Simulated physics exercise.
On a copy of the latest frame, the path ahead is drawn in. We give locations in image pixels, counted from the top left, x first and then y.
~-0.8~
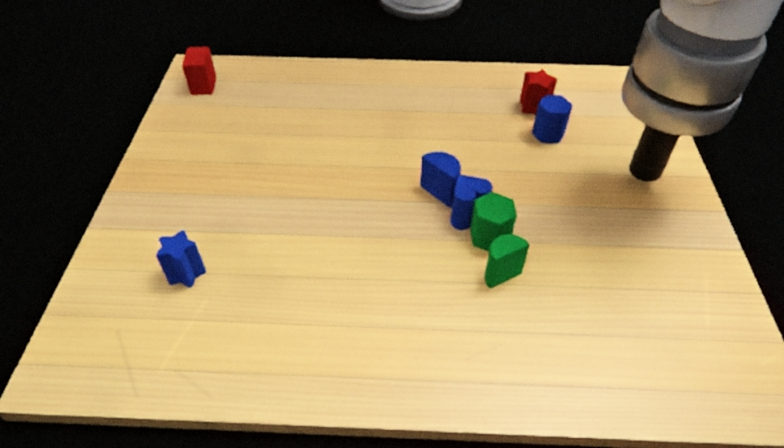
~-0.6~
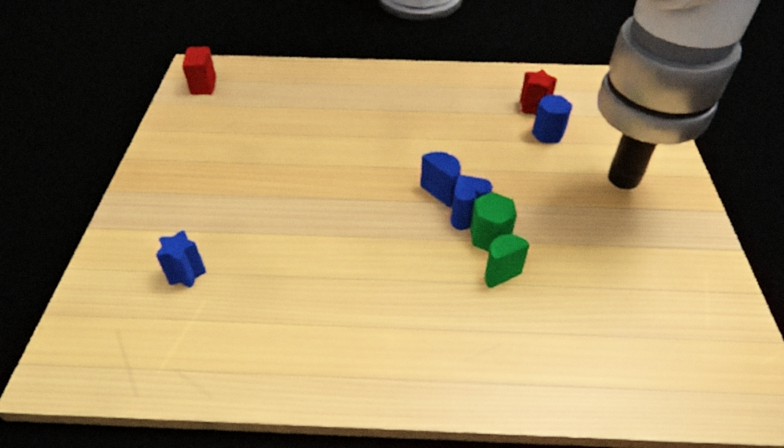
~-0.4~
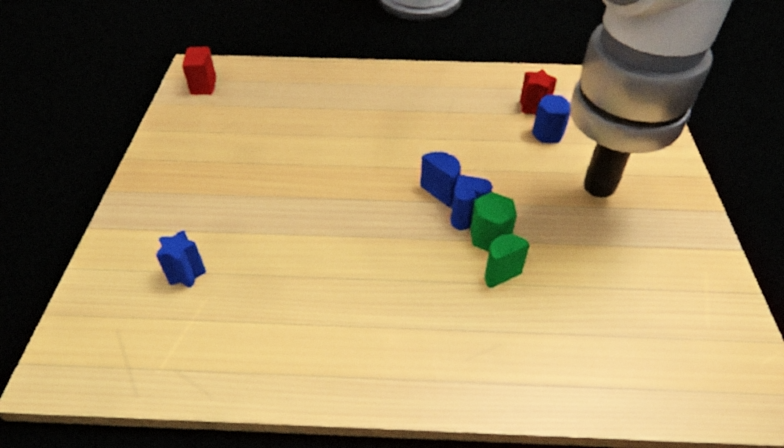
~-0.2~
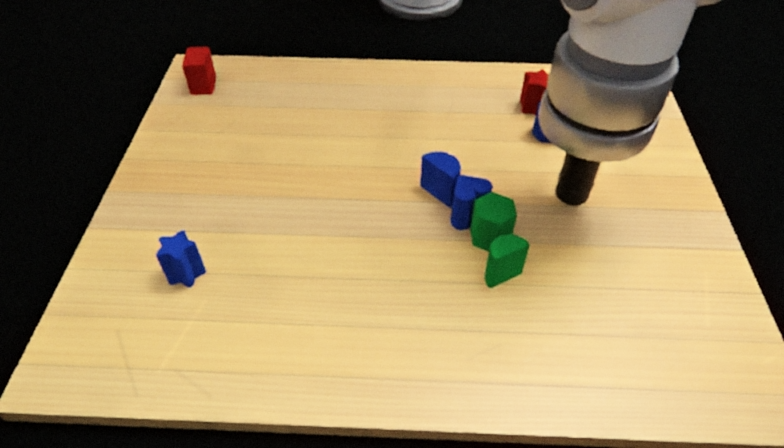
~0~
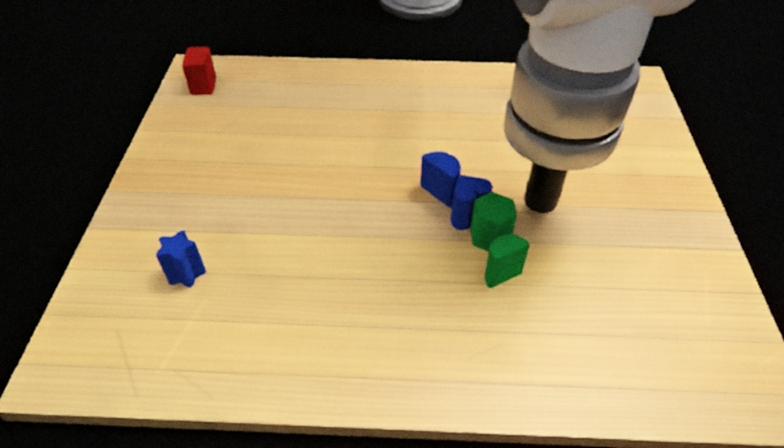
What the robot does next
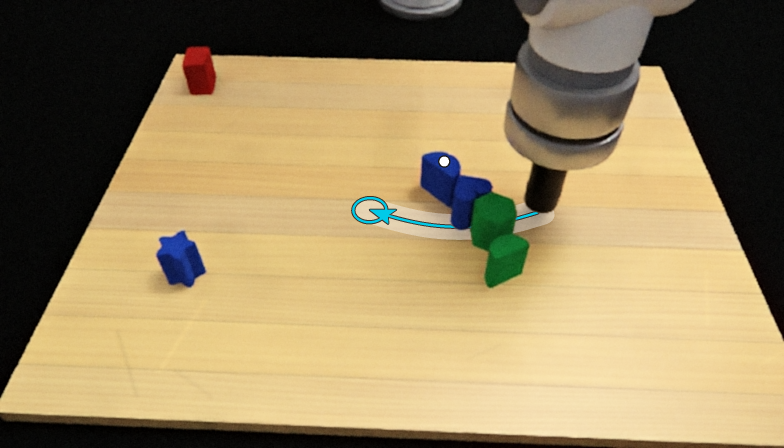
A grey and white robot arm with a black bar at its tip reaches over a pale wooden board on a dark background, seen from above at an angle by a still camera. A red block sits top left, a blue star lower left, blue and green blocks cluster near the middle, and a red star and blue block stand upper right. The arm glides left and slightly down, covering the upper-right pair, while every block stays still.
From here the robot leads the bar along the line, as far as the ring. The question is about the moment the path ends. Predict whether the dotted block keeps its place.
Moved away.
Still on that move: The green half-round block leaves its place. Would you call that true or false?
It is false.
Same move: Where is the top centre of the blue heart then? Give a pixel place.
The centre of its top will be at (335, 168).
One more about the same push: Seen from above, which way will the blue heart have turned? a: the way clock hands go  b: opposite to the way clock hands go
The one that fits is a, the way clock hands go.
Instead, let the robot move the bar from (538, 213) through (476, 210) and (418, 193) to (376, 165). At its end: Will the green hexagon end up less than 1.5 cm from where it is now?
Short answer: Yes.
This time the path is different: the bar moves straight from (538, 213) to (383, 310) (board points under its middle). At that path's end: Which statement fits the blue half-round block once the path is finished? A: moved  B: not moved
That would be B.
Path on the board, from (538, 213) via (484, 225) and (425, 224), ending at (370, 210); the dot is on the blue half-round block.
What follows on the original path. One third of the way, bar (484, 215); blue half-round block (436, 159), turned 25° clockwise; blue heart (449, 187); green hexagon (474, 220).
Two thirds of the way, bar (424, 214); blue half-round block (432, 159), turned 40° clockwise; blue heart (390, 182), turned 20° clockwise; green hexagon (467, 225), turned 25° anticlockwise.
At the end, bar (369, 200); blue half-round block (432, 159), turned 40° clockwise; blue heart (335, 168), turned 20° clockwise; green hexagon (467, 225), turned 25° anticlockwise; green half-round block in place.
